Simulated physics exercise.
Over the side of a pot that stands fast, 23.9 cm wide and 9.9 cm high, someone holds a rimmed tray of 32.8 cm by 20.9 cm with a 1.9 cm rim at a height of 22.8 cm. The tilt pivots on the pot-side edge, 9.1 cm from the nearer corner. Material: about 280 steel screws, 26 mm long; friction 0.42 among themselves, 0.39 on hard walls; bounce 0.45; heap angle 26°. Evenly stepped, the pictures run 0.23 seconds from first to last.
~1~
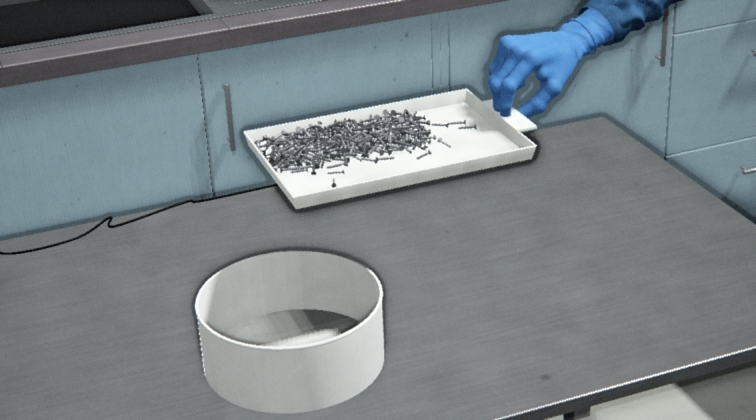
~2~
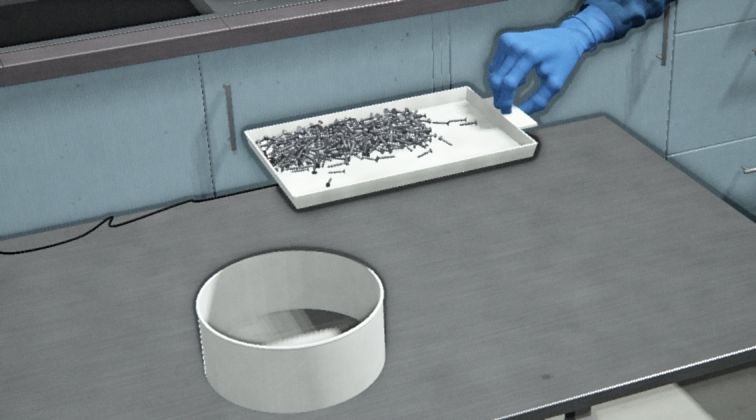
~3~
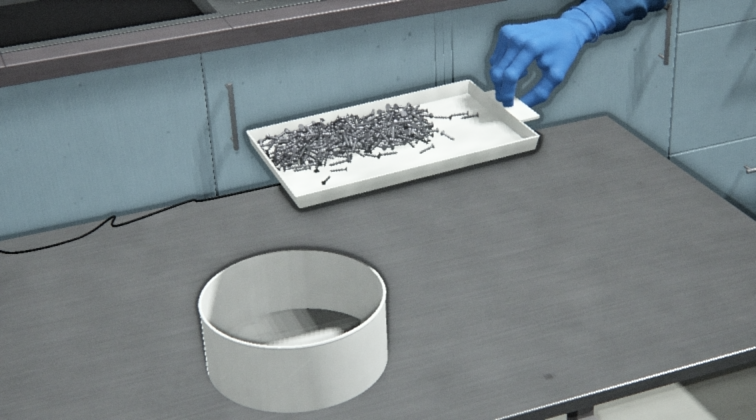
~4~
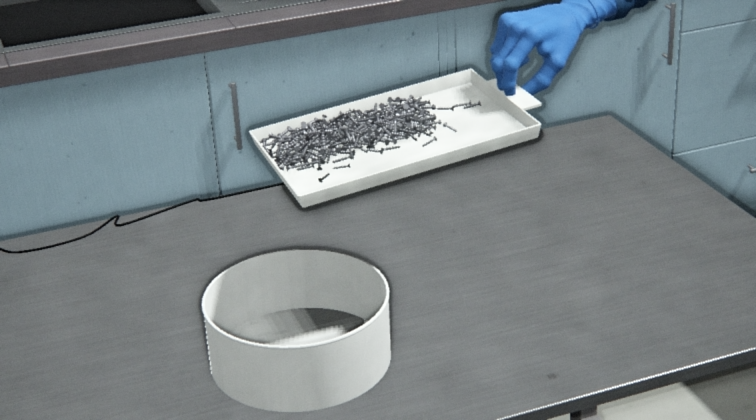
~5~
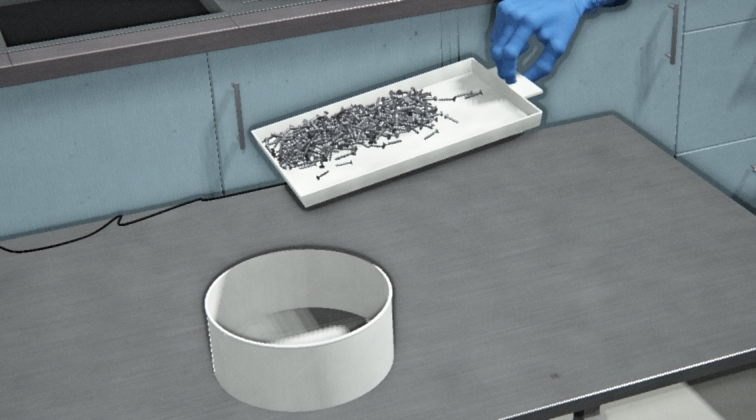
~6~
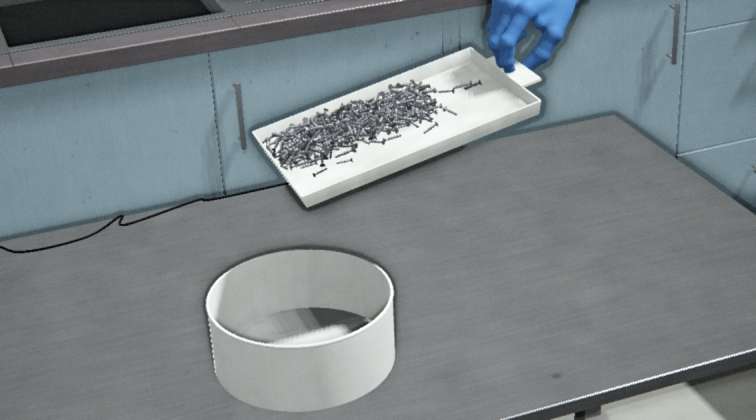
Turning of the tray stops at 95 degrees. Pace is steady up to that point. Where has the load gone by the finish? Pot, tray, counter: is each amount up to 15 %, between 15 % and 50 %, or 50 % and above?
Pot: Between 15 % and 50 %; left on the tray: Up to 15 %; counter: 50 % and above.
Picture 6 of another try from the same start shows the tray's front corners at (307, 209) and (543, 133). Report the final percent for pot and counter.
Pot 90; counter 10.
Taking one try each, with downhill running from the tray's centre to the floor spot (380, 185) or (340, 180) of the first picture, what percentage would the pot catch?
The share comes to about 90 in a hundred, then about 100 in a hundred.
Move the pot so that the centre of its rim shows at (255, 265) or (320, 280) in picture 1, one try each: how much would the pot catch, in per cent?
Close to 100 in a hundred, then close to 35 in a hundred.
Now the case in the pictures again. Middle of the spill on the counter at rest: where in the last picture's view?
(221, 308), about.
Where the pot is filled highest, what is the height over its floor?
I'd put it at close to 2.0 centimetres.
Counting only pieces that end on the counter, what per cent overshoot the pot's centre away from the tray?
About 90 per cent.
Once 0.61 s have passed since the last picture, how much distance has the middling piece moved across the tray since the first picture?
Around 7 centimetres.
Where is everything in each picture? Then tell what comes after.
In the first frame, tray tilt 0 degrees, front corners at (296, 195) and (532, 145); middle of the pieces at (346, 142); pot at (289, 296).
In the second frame, tray tilt 1 degrees, front corners at (296, 195) and (532, 143); middle of the pieces at (346, 141).
In the third frame, tray tilt 2 degrees, front corners at (298, 194) and (534, 135); middle of the pieces at (348, 138).
In the fourth frame, tray tilt 5 degrees, front corners at (301, 194) and (536, 124), lowest corner left back; middle of the pieces at (351, 134).
In the fifth frame, tray tilt 8 degrees, front corners at (303, 194) and (537, 112), lowest corner left back; middle of the pieces at (353, 130).
In the sixth frame, tray tilt 11 degrees, front corners at (304, 194) and (536, 101), lowest corner left back; middle of the pieces at (353, 126); pot at (300, 295).
Then, 0.61 s after the last picture, tilt 51 degrees; the tray holds 100 %, the pot 0 %.
Then, 1.01 s after the last picture, tilt 77 degrees; the tray holds 55 %, the pot 15 %.
Then, 1.50 s after the last picture, tilt 95 degrees; the tray holds 0 %, the pot 40 %.
In the end, pot 40 %, tray 0 %, counter 60 %.
